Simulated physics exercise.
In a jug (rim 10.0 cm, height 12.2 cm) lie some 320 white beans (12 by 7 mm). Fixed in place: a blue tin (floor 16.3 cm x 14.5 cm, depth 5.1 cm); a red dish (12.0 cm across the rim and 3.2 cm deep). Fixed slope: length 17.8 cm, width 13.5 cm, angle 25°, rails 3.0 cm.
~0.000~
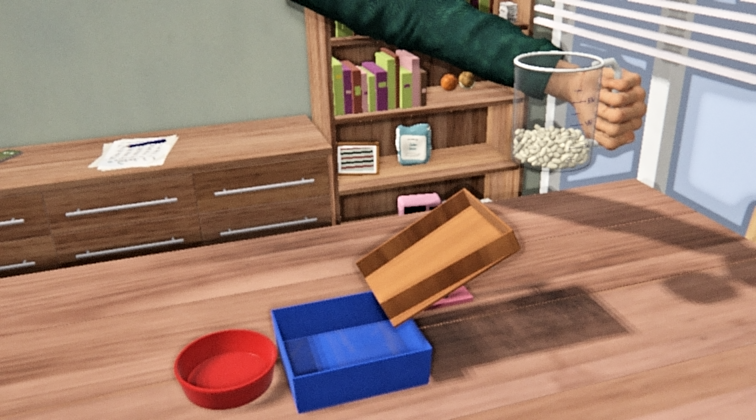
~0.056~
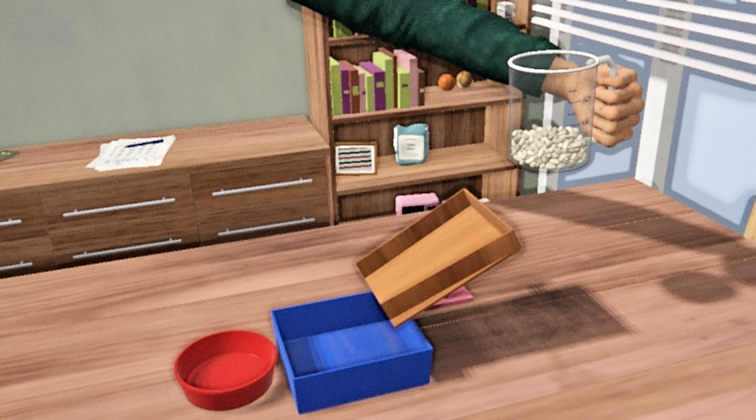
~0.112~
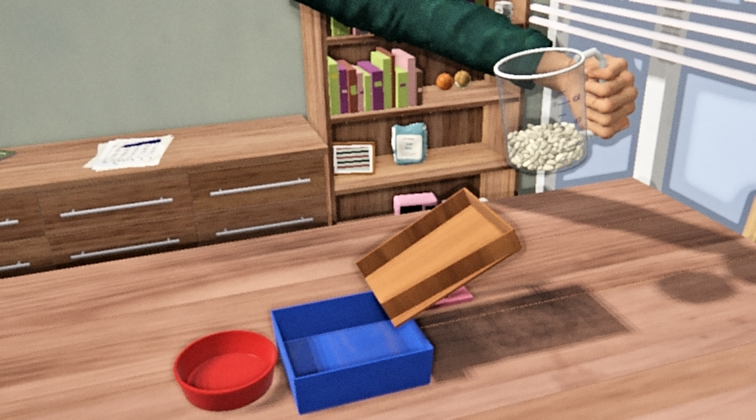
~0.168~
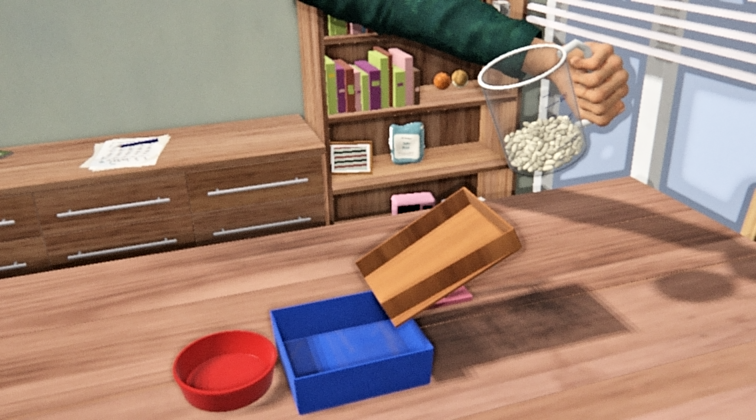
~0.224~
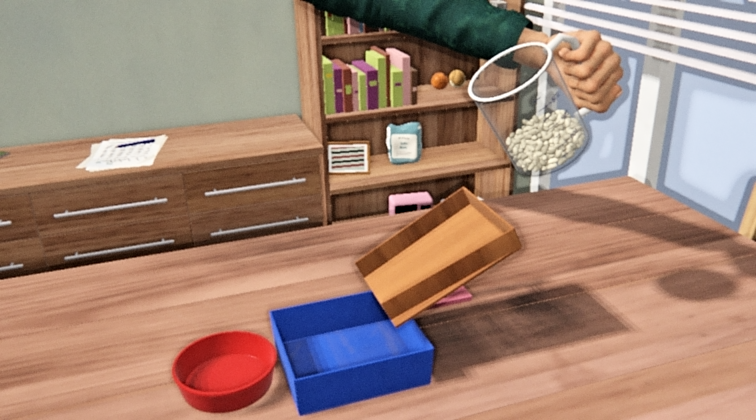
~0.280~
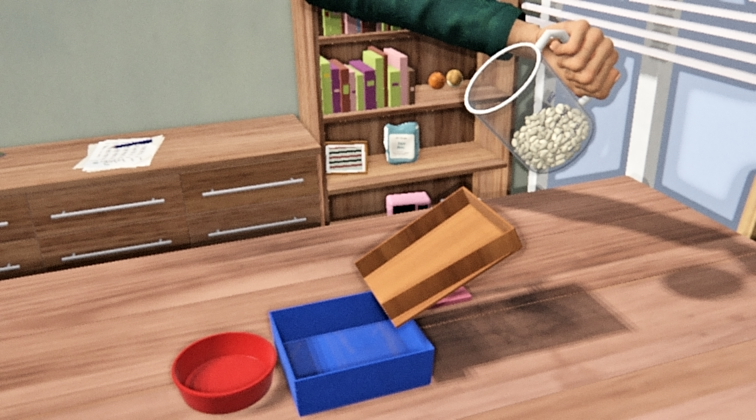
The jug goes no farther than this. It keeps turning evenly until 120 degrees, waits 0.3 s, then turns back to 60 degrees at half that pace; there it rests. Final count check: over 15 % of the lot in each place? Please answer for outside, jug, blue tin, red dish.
Over 15 %? Outside: No; jug: No; blue tin: Yes; red dish: No.
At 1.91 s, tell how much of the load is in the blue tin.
It'd be close to 100 per cent by then.
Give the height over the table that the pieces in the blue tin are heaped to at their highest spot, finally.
Roughly 3.0 centimetres above the table.
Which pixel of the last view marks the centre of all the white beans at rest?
Near (310, 362).
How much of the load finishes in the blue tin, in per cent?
Roughly 100 per cent.
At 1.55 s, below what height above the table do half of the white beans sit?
That would be some 2 centimetres.
After 0.77 s, tilt 120 degrees; slope 20 %, jug 80 %; middle of all pieces near (524, 150).
Then, at 1.17 s, tilt 112 degrees; slope 30 %, blue tin 70 %; middle of all pieces near (350, 322).
Then, at 1.55 s, tilt 74 degrees; blue tin 100 %; middle of all pieces near (313, 362).
After 1.91 s, tilt 60 degrees; blue tin 100 %; middle of all pieces near (314, 362).
In the end, at 2.2 s, slope 0 %, outside 0 %, jug 0 %, blue tin 100 %, red dish 0 %.
